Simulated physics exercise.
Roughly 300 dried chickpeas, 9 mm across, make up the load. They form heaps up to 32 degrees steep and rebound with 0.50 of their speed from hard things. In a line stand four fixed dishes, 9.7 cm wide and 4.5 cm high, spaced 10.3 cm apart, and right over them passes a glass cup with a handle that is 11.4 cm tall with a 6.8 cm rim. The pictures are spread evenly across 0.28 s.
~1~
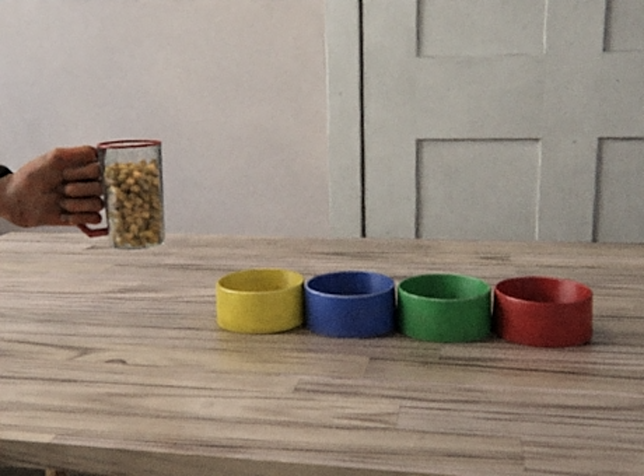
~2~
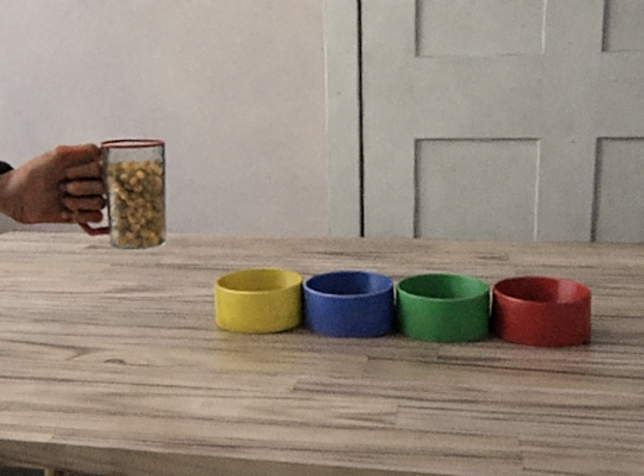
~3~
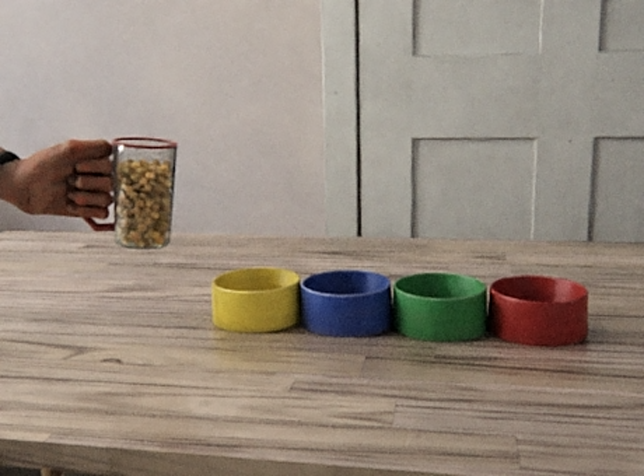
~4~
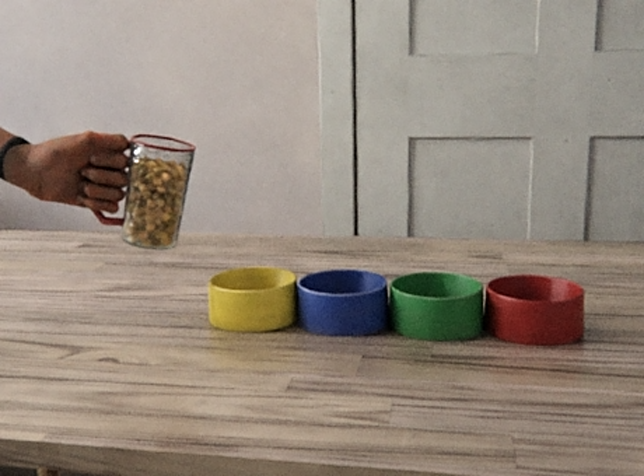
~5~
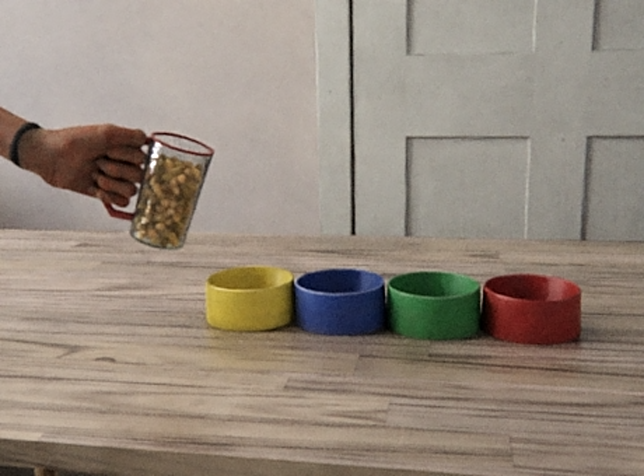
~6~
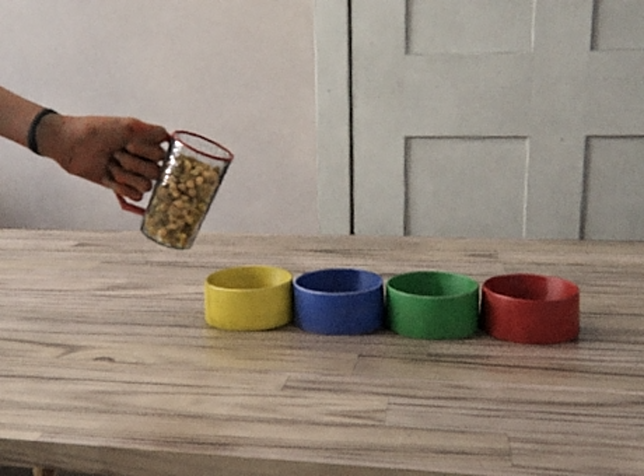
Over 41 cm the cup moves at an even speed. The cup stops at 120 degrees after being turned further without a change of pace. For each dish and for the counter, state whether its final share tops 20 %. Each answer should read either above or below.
Red - above, blue - below, green - below, yellow - below, counter - above.
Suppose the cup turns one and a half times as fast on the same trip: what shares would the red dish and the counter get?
In that case I'd put red at 40 and the counter at 10.
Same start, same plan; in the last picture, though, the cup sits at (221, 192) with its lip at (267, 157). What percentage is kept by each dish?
Red 70; blue 0; green 0; yellow 0.
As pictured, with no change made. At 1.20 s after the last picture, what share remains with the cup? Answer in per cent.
Roughly 0 per cent of the load.
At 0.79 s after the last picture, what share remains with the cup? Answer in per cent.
Close to 85 in a hundred.
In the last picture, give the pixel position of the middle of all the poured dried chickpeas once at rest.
Approximately (549, 319) in the last view.
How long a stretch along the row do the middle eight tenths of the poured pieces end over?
About 19 cm.
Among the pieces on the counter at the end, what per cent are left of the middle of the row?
Roughly 0 %.
Then, 0.47 s after the last picture, tilt 82 degrees; cup holds 100 %.
Then, 0.79 s after the last picture, tilt 118 degrees; cup holds 85 %, red 5 %, green 10 %.
Then, 1.20 s after the last picture, tilt 120 degrees; cup holds 0 %, red 60 %, green 5 %.
In the end, red 60 %, blue 0 %, green 5 %, yellow 0 %, counter 35 %.
